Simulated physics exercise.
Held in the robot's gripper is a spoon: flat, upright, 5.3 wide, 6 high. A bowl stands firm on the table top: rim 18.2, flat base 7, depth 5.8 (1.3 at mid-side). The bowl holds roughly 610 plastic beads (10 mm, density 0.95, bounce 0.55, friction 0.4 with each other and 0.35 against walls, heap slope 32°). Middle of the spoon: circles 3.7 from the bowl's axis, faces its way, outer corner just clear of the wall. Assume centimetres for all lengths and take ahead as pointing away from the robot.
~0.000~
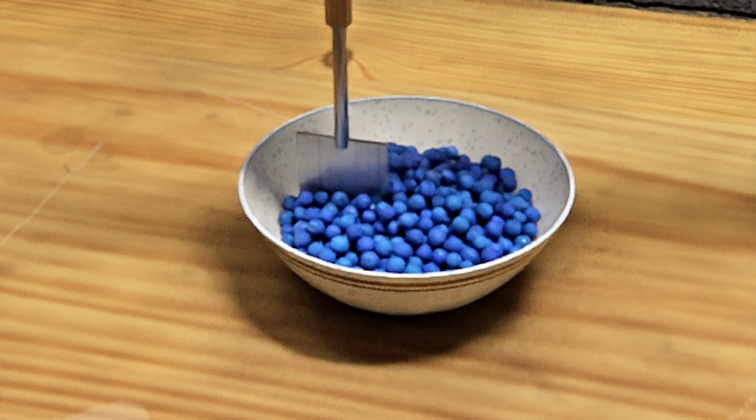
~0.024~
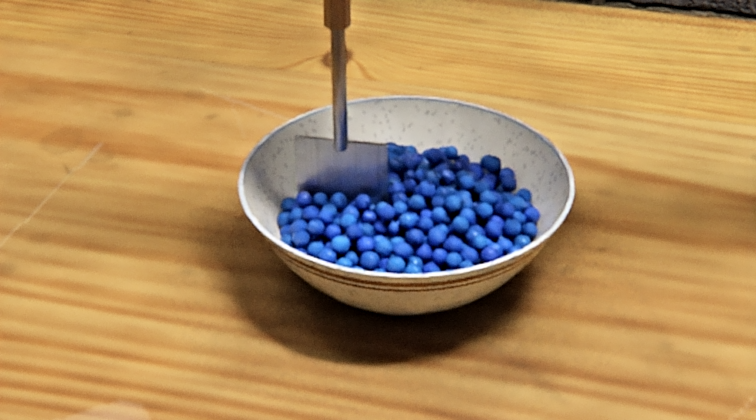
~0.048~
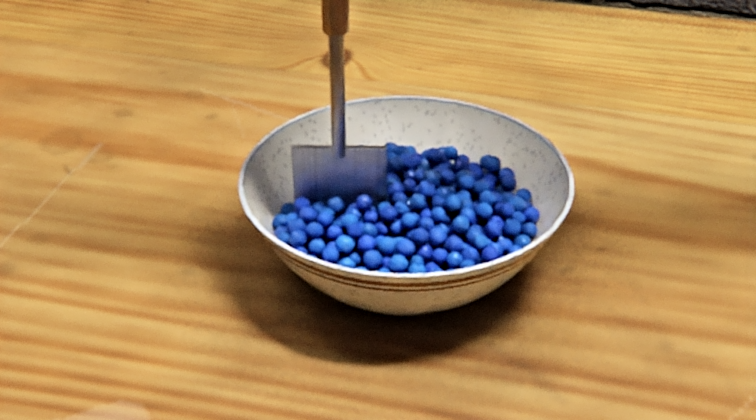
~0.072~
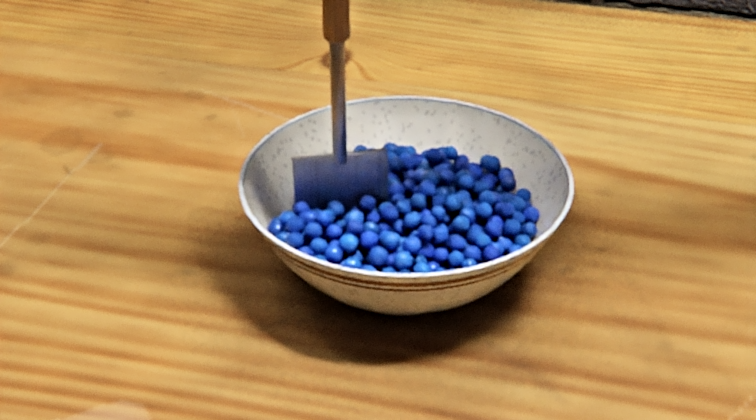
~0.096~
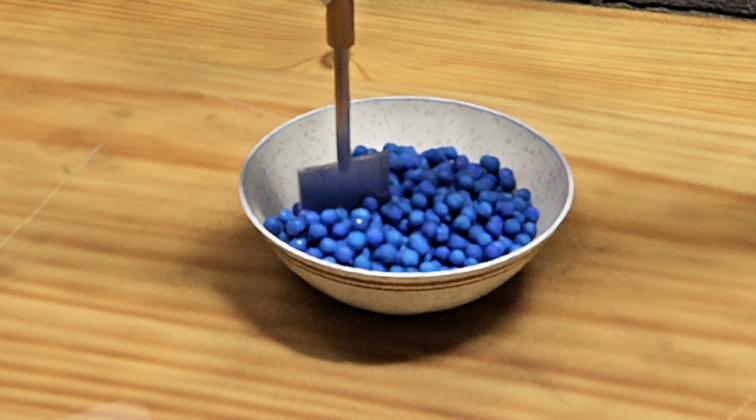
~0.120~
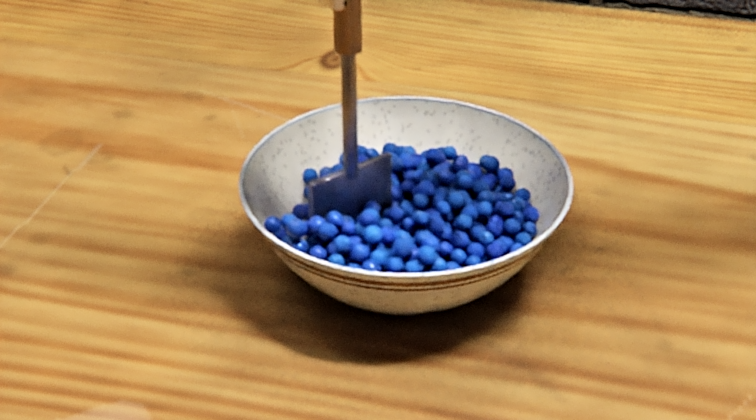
On a wooden table, a flat metal blade on an upright handle pushed down into a speckled bowl of blue beads and swung slightly toward the viewer, nudging the beads near it a little.
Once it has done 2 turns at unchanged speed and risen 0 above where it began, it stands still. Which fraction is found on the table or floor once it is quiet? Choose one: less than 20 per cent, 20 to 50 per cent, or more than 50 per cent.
The share is 20 to 50 per cent.
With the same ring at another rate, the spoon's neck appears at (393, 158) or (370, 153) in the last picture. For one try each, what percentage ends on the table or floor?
About 60 per cent, then about 50 per cent.
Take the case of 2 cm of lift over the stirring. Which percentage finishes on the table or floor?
My guess is close to 15 per cent.
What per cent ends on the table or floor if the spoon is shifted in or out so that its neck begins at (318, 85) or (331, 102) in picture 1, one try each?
First try about 30 per cent, second try about 35 per cent.
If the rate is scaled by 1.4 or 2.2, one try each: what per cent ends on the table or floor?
First try close to 50, second close to 65, in per cent.
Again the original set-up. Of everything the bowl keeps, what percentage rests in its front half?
I'd put it at roughly 70 per cent.
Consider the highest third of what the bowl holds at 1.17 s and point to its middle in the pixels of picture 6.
I'd put it close to (466, 149).
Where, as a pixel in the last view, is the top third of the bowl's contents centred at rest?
I'd say close to (326, 236).
After 0.64 s, 314° round, highest piece 8 above the table; 512 in the bowl, 82 on the table or floor, 13 in flight or on the tool.
After 1.17 s, 218° round, highest piece 8 above the table; 444 in the bowl, 155 on the table or floor, 8 in flight or on the tool.
After 1.63 s, 0° round, highest piece 6 above the table; 407 in the bowl, 199 on the table or floor, 1 in flight or on the tool.
After 2.33 s, 0° round, highest piece 6 above the table; 407 in the bowl, 200 on the table or floor.
At rest, 407 in the bowl, 200 on the table or floor. That is 33 % on the table or floor.
